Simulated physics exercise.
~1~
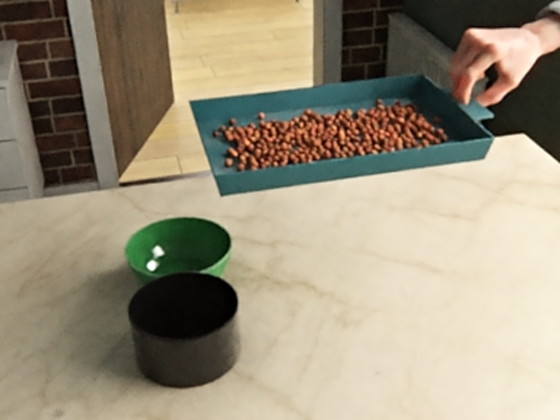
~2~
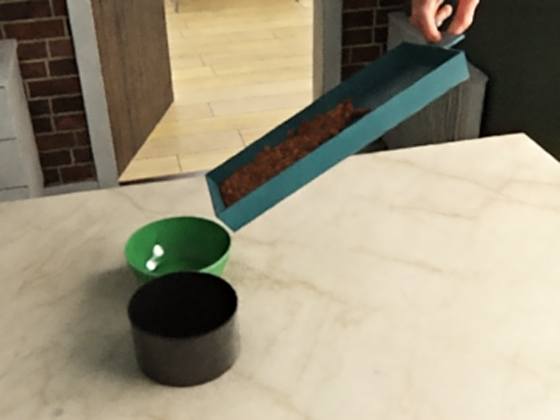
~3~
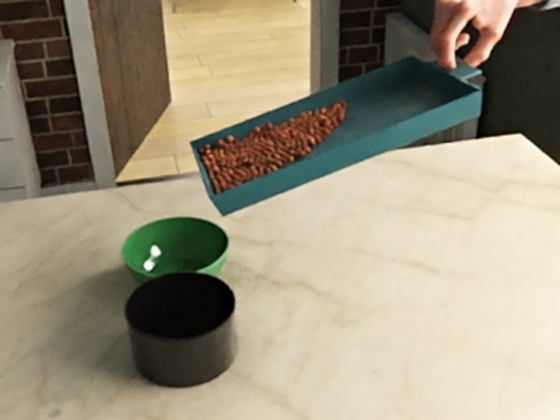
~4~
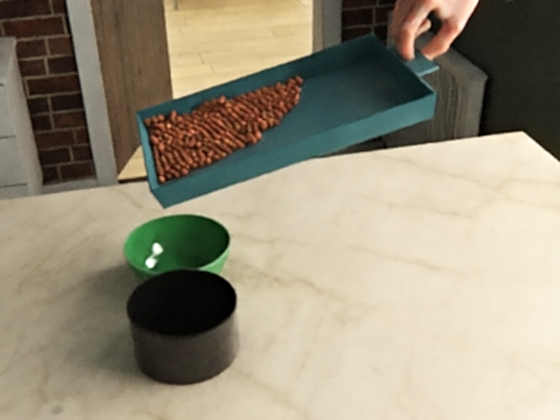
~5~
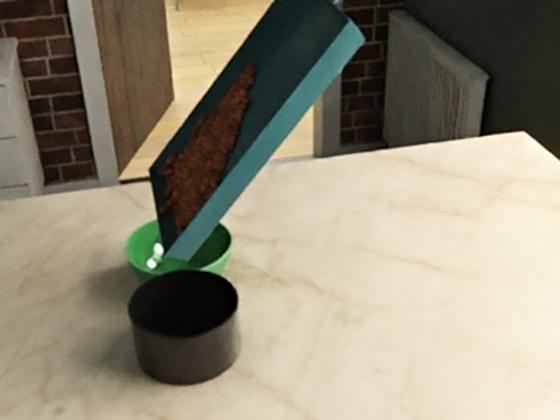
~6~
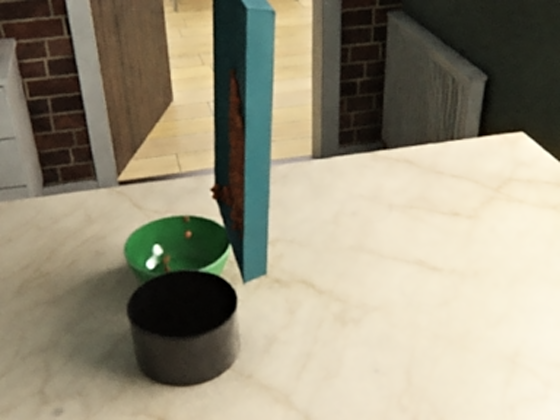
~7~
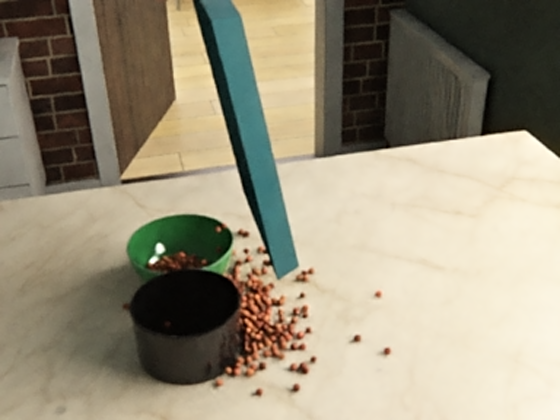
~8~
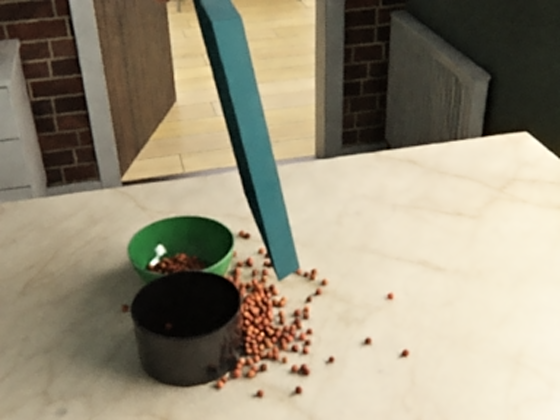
On a marble table, a hand tips a teal tray, spilling pellets around a green bowl.
